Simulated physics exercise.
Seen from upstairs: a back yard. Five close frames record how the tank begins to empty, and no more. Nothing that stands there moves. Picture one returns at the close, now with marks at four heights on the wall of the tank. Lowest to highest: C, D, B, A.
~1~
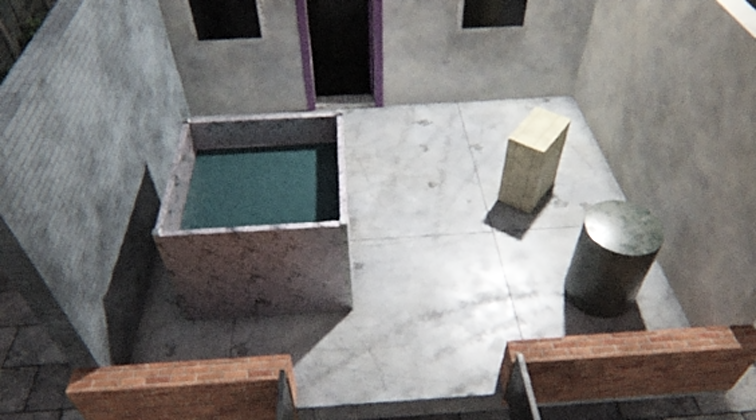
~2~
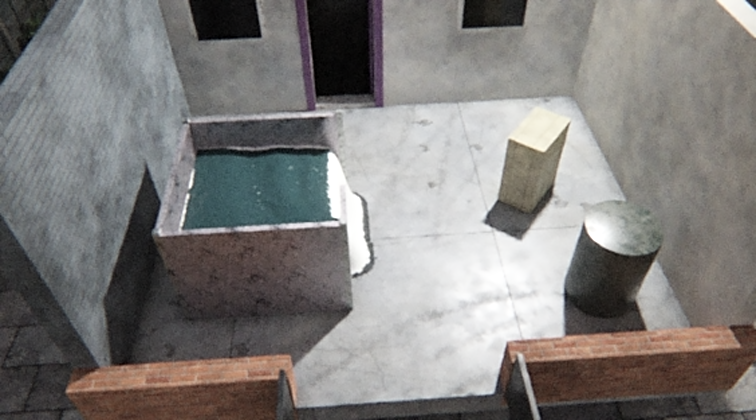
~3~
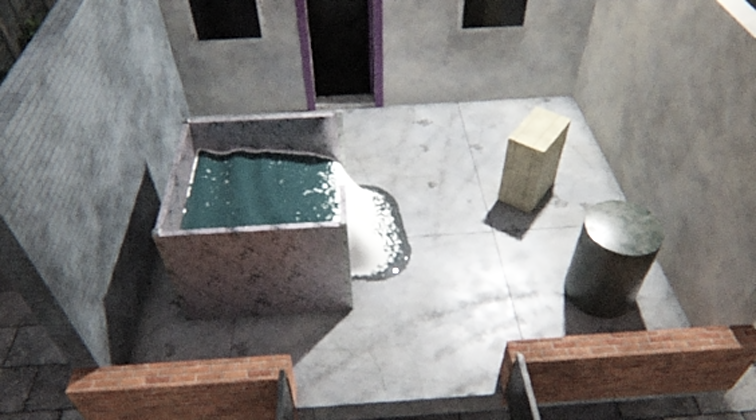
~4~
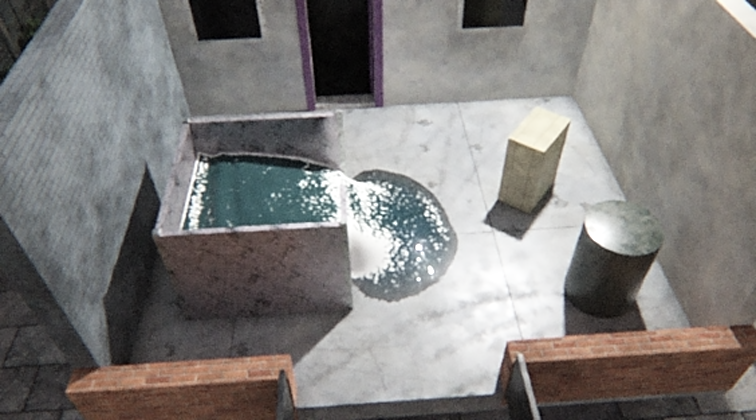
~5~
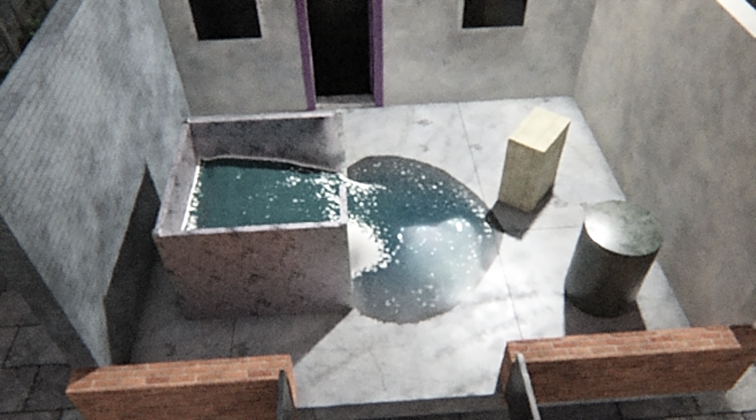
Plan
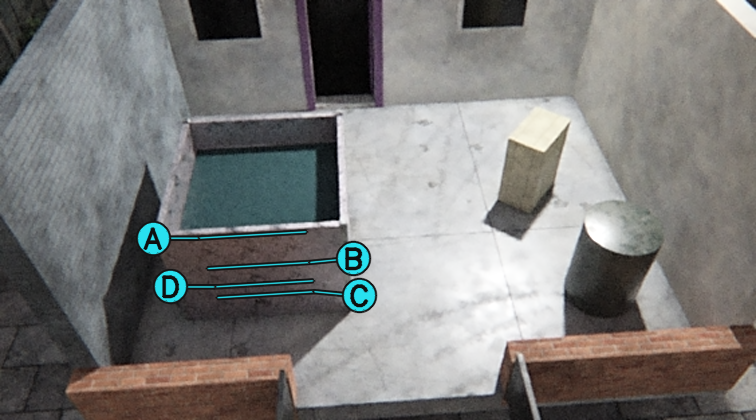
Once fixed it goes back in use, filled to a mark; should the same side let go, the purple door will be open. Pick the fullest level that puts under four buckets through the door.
Use level B.
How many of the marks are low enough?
Three.
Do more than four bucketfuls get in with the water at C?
No.
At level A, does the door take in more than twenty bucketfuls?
No, less.
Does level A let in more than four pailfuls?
Yes, that goes wrong.
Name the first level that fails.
That would be A.
On the marked copy, A at (252, 235); B at (259, 265); C at (266, 294); D at (263, 283); from the bottom up C, D, B, A.
With A, about 8 bucketfuls get in.
With B, a splash gets over, under a bucket.
With C, nothing gets over.
With D, nothing gets over.
